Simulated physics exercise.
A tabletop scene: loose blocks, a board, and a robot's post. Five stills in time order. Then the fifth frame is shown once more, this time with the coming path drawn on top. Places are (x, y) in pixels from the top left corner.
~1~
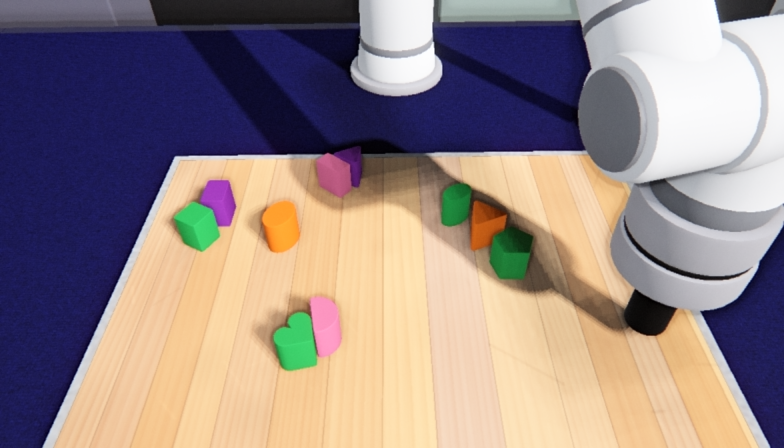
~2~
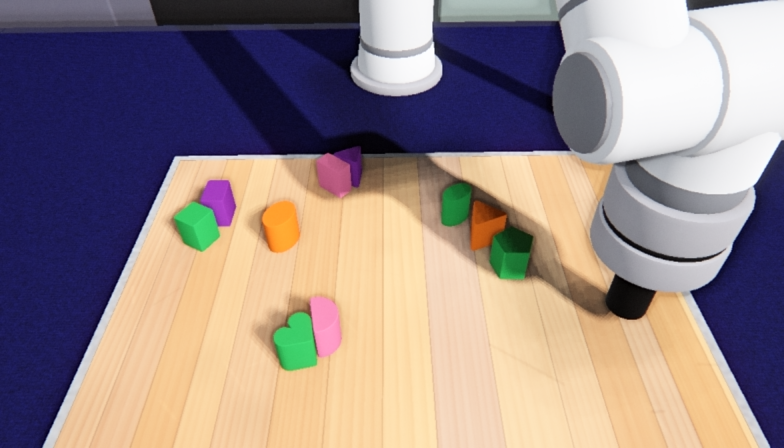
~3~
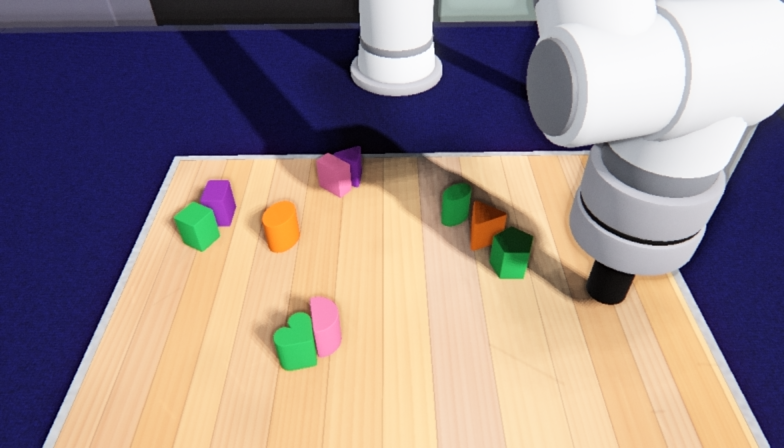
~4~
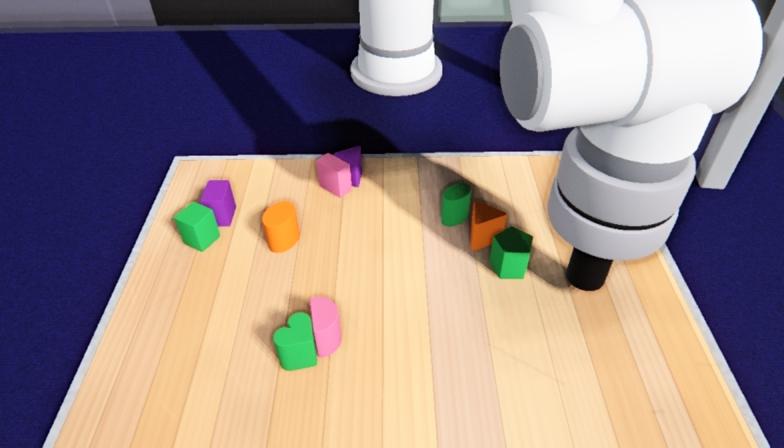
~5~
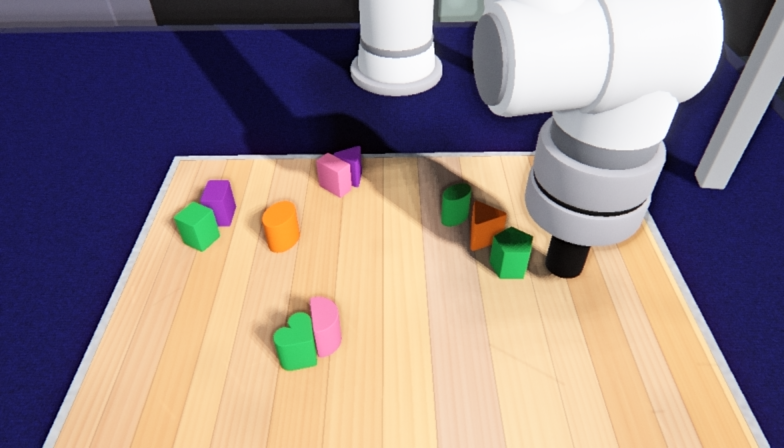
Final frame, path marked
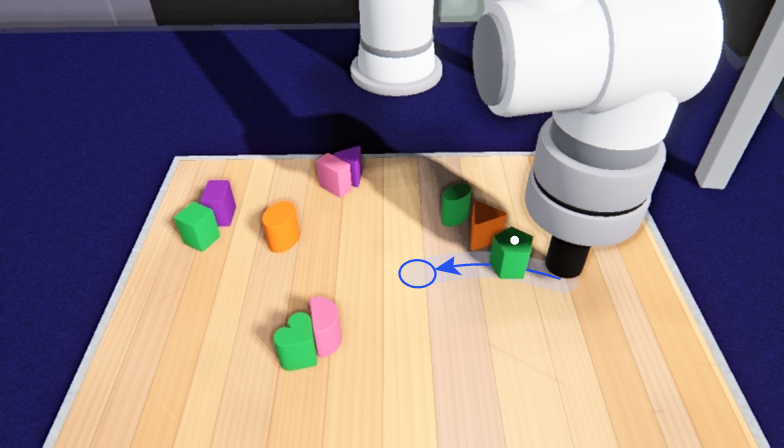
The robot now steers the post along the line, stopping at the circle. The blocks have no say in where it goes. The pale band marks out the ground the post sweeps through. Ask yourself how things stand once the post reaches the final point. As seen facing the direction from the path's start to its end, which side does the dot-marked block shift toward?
It will end up to the right.
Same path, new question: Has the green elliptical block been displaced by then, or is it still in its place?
Once the path is done, it remains where it sat before.
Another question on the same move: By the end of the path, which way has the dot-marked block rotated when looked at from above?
The turn is clockwise.
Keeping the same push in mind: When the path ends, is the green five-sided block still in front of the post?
No, that is not how it ends up.
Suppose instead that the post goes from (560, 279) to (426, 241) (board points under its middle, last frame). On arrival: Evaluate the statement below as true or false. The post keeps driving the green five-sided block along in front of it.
The statement is true.
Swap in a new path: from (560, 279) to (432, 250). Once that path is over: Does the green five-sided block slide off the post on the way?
No, it doesn't check out.
Drawn move, from (560, 279) by way of (511, 267) and (463, 265) to (417, 273); the dot is on the green five-sided block.
The first path, step by step. One third of the way, post (513, 254); orange triangular piece (482, 211), turned 20° clockwise; green five-sided block (480, 233).
Two thirds of the way, post (464, 252); orange triangular piece (480, 210), turned 30° clockwise; green five-sided block (432, 227), turned 20° clockwise.
At the end, post (418, 260); green elliptical block still; orange triangular piece (480, 210), turned 30° clockwise; green five-sided block (408, 223), turned 50° clockwise.
